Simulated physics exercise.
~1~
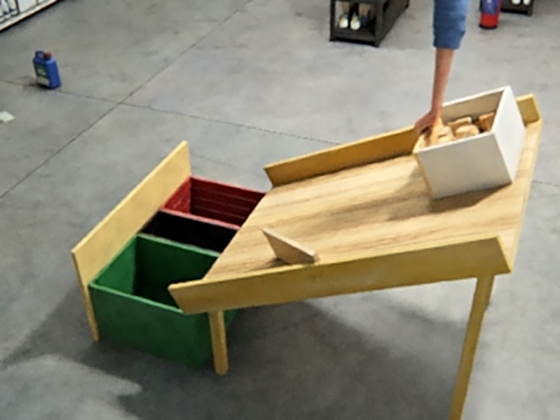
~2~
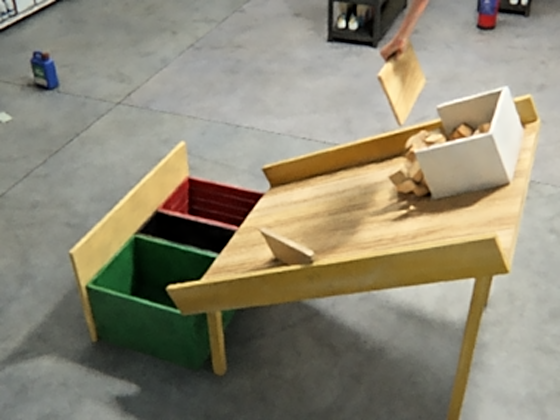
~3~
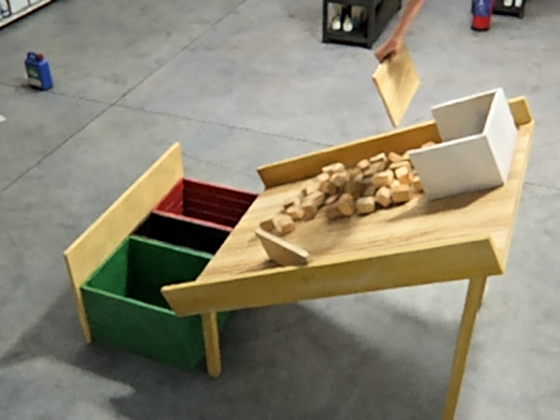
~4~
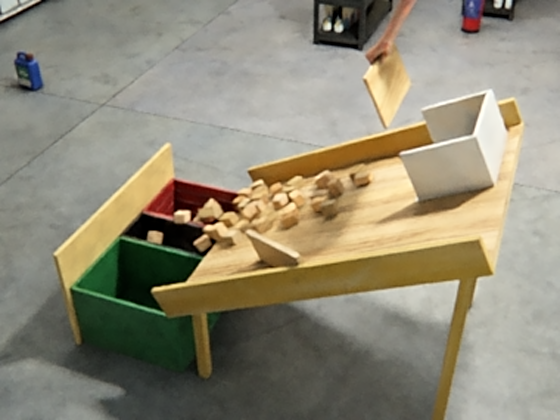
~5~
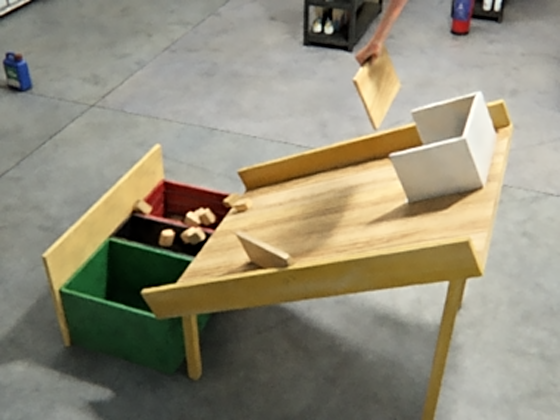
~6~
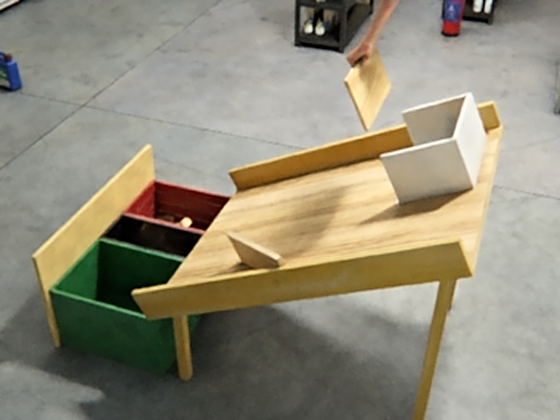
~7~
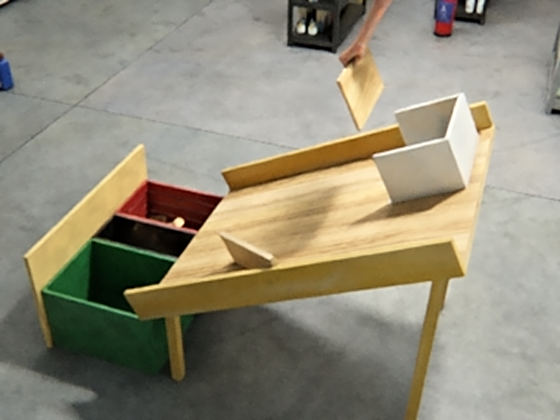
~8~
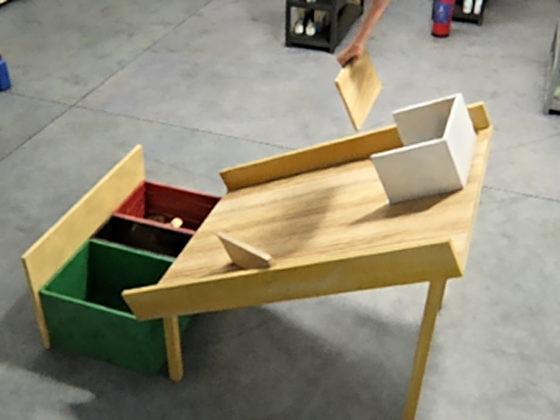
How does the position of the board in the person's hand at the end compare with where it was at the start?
At the start the board was against the open side of the white pen, holding the blocks in. By the end it was held up in the air behind the table, clear of the pen.
